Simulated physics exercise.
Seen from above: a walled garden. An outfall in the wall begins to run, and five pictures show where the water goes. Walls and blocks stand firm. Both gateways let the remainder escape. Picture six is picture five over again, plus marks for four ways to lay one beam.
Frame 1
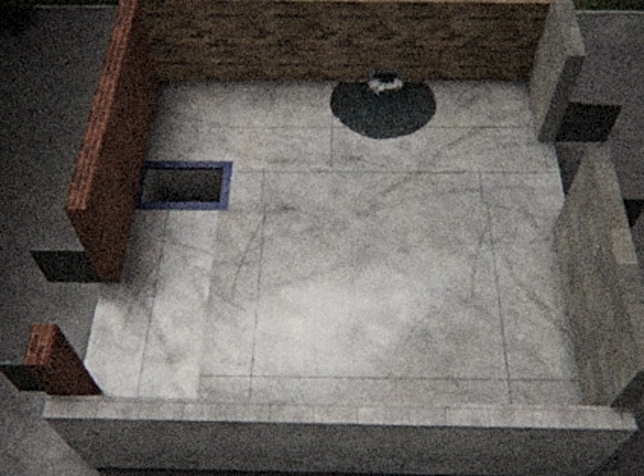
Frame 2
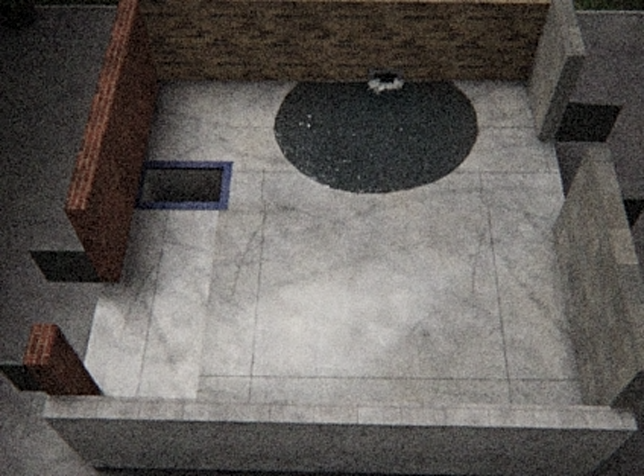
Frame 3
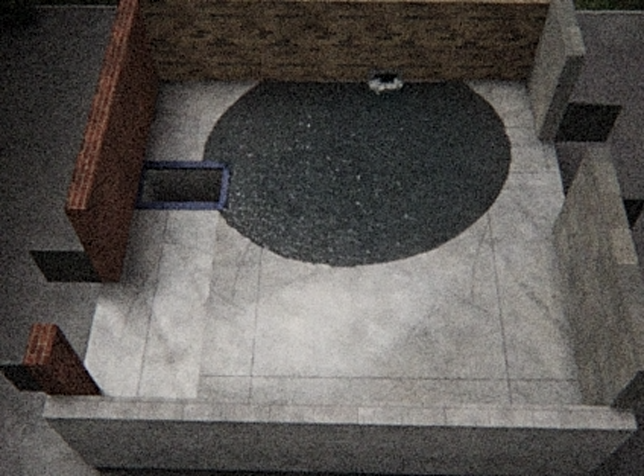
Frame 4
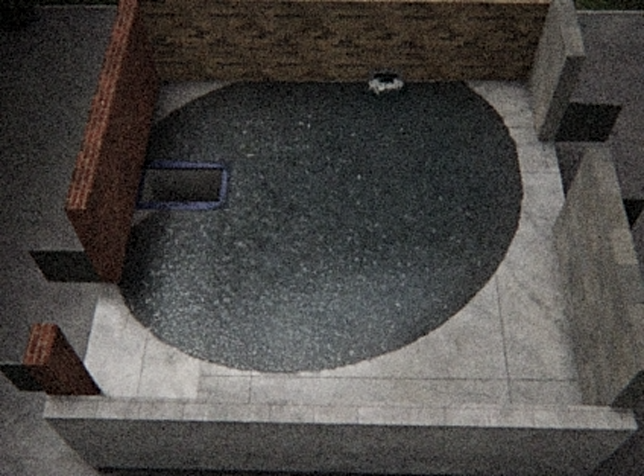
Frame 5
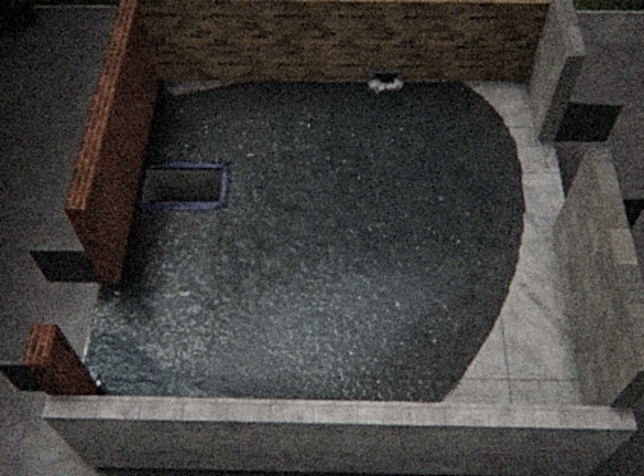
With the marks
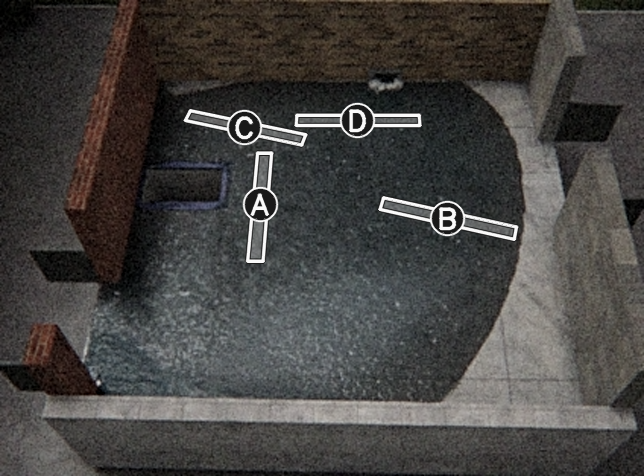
Dark water spreading from an outfall by the back wall of a walled garden, surrounding a blue-edged drain pit and covering most of the pale paving.
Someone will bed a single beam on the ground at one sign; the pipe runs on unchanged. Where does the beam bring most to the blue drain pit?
It is D.
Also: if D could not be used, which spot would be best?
The answer is B.
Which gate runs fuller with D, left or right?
The left one.
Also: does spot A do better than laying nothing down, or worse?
Spot A is worse.
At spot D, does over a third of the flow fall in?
Yes.
On the marked copy, A from (255, 261) to (264, 153); B from (381, 203) to (515, 233); C from (187, 115) to (303, 139); D from (296, 120) to (419, 120).
Choosing A, about 21 % of the stream runs into the blue drain pit, about 79 % out by the gates.
Choosing B, about 39 % of the stream runs into the blue drain pit, about 61 % out by the gates.
Choosing C, about 26 % of the stream runs into the blue drain pit, about 74 % out by the gates.
Choosing D, about 63 % of the stream runs into the blue drain pit, about 37 % out by the gates.
